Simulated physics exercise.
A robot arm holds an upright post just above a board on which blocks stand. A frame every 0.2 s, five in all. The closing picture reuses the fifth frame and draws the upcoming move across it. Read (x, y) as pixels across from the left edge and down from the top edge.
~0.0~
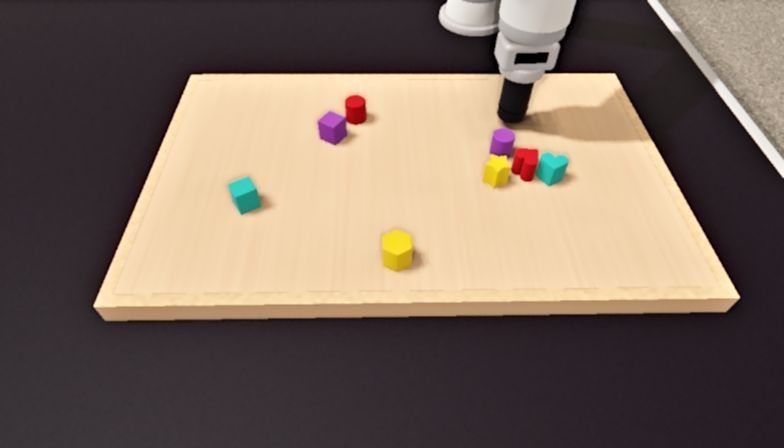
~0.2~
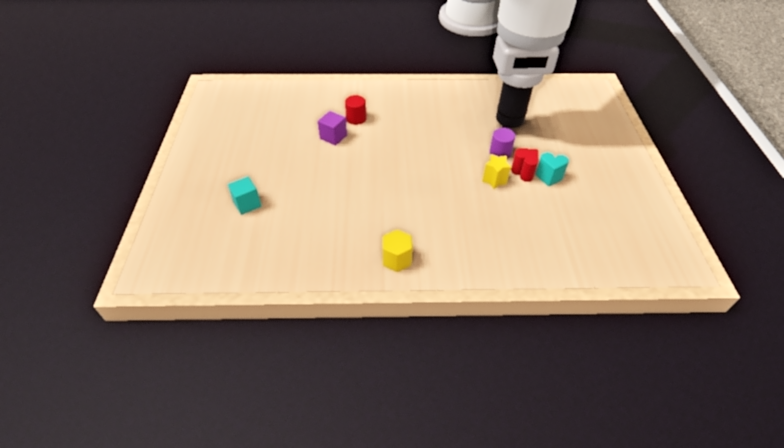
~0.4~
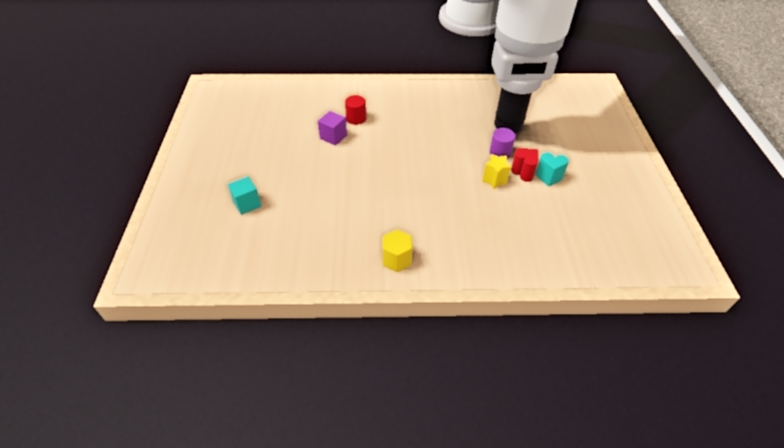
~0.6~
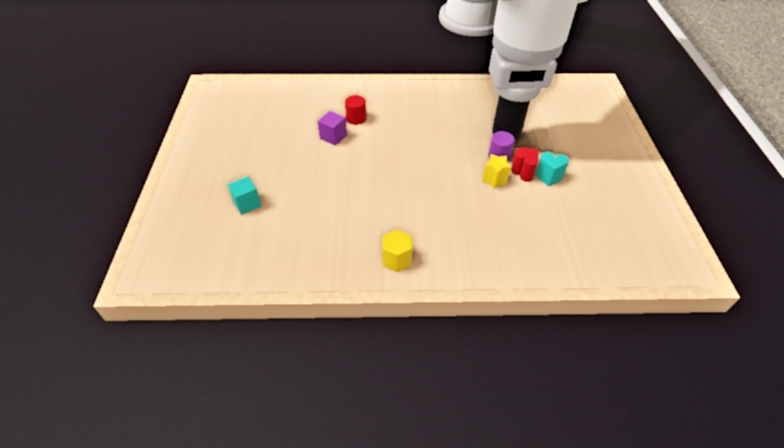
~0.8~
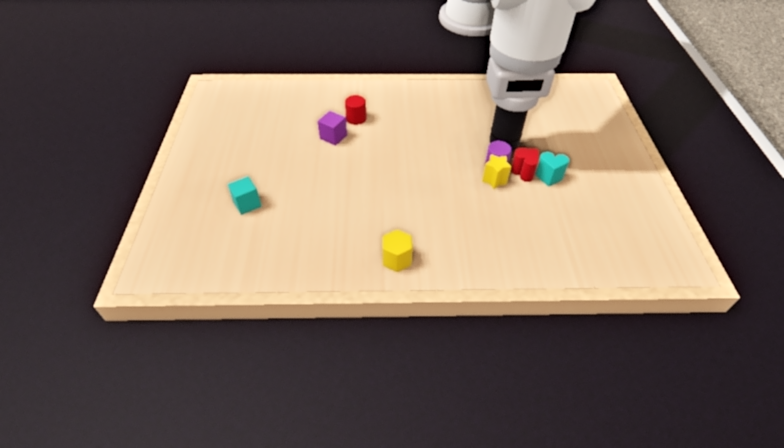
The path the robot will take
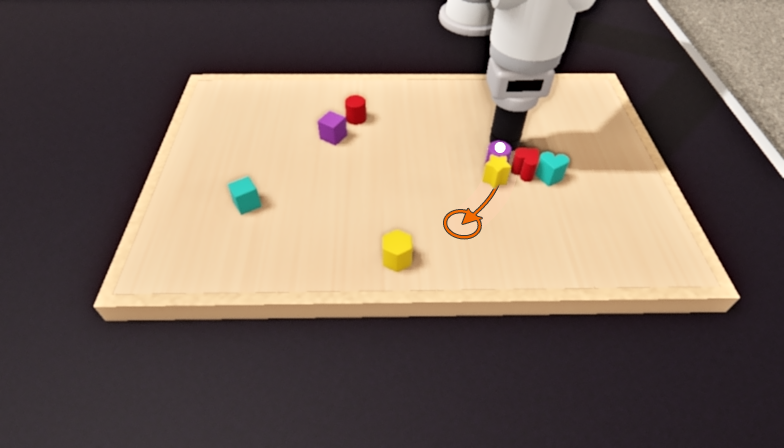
The clip shows a robot arm holding a black post above a wooden board scattered with coloured blocks; the post moves slowly toward the viewer, then nudges the purple round block slightly closer to the yellow star.
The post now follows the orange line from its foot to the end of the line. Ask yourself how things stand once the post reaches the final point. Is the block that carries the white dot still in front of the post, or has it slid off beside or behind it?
Looking at the end of the path, the block that carries the white dot is still being driven ahead.
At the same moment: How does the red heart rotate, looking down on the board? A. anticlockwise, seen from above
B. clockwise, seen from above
A (anticlockwise, seen from above)
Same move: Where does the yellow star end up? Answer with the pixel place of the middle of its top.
The answer is (463, 247).
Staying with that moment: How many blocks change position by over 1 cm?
The push will move three blocks or more.
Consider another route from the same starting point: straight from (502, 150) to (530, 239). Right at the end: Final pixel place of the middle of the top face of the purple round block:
It should be at about (498, 195).
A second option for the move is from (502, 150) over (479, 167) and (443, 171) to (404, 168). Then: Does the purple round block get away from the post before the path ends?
In short: Yes.
The line goes from (502, 150) by way of (500, 175) and (487, 201) to (462, 224); the dot is on the purple round block.
On the path given first. One third of the way, post (502, 169); yellow star (489, 189), turned 15° clockwise; purple round block (494, 175); red heart (533, 162), turned 65° anticlockwise.
Two thirds of the way, post (489, 194); yellow star (474, 218), turned 15° clockwise; purple round block (480, 202); red heart (532, 163), turned 70° anticlockwise.
At the end, post (464, 217); yellow star (463, 247), turned 15° anticlockwise; purple round block (459, 228); red heart (532, 163), turned 70° anticlockwise; turquoise heart unmoved.
